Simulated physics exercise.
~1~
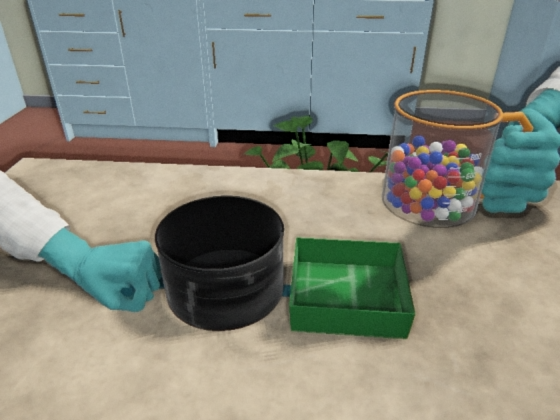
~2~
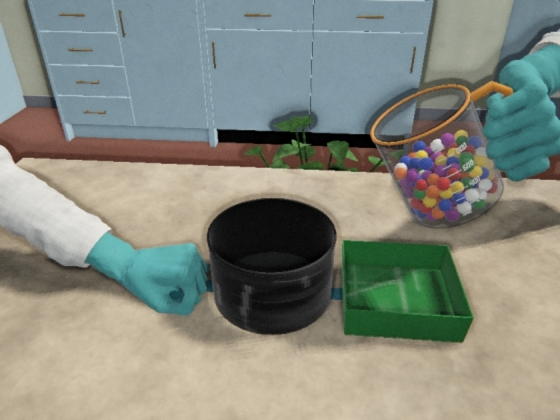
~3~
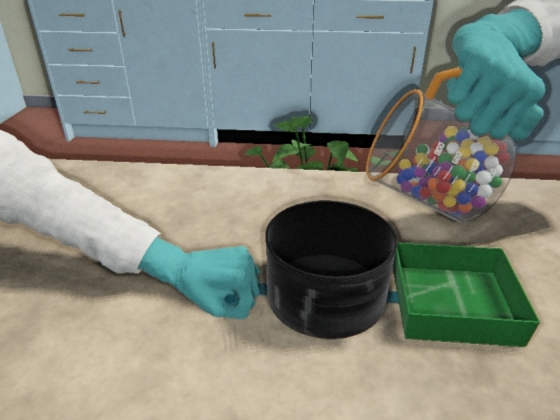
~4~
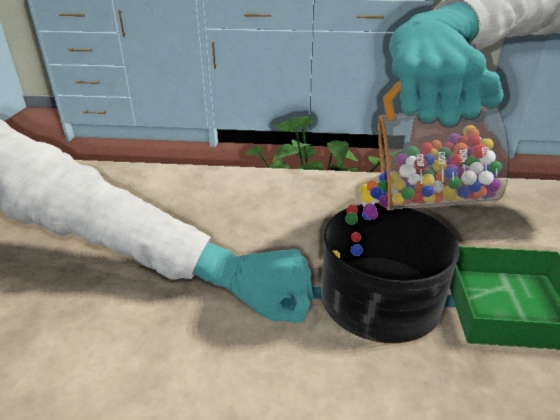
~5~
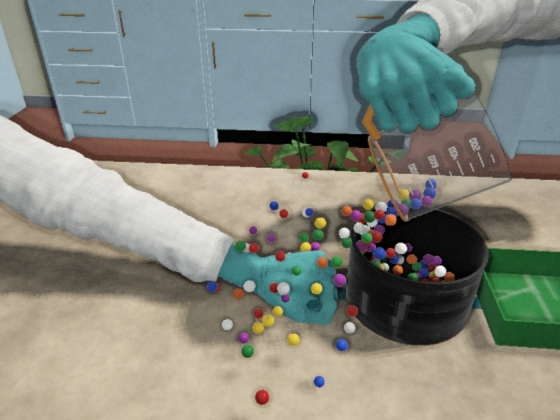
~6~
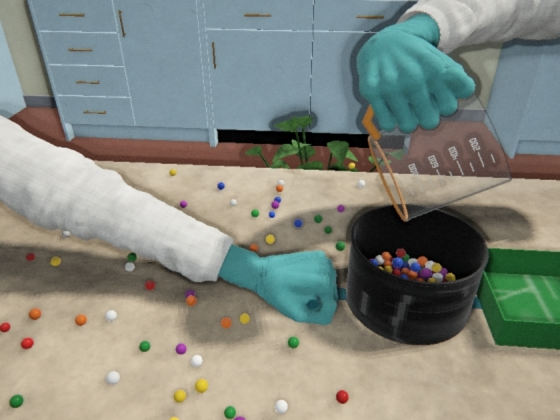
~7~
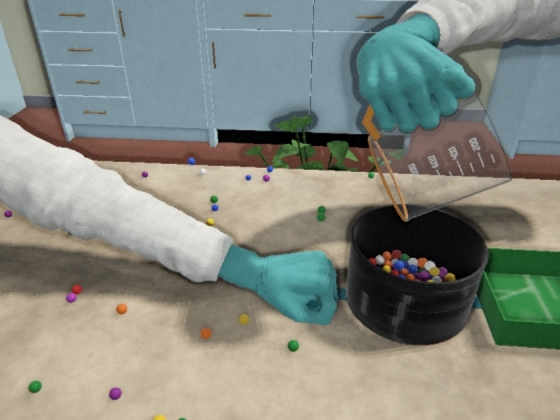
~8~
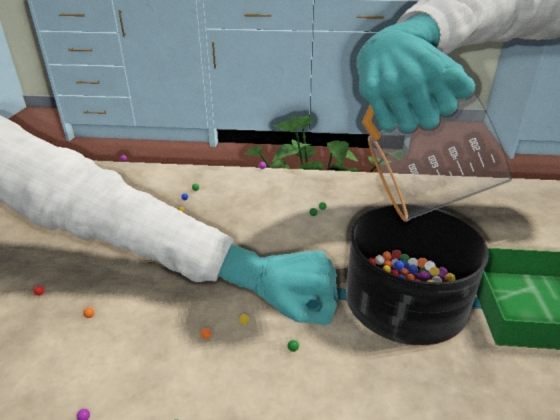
A clear jug with an orange rim, full of multicoloured marbles, is held by a teal-gloved hand at the right above a pale stone-like tabletop, seen from slightly above with blue cabinets and a leafy plant behind. A second gloved hand reaches from the left, pushing a black pot and a green tin rightward along the table. The jug tips steadily until marbles spill toward the pot. Some land inside, while many others scatter across the tabletop. The pot and tin halt, the emptied jug stays tilted, and stray marbles roll away, leaving a heap in the pot and none in the tin.
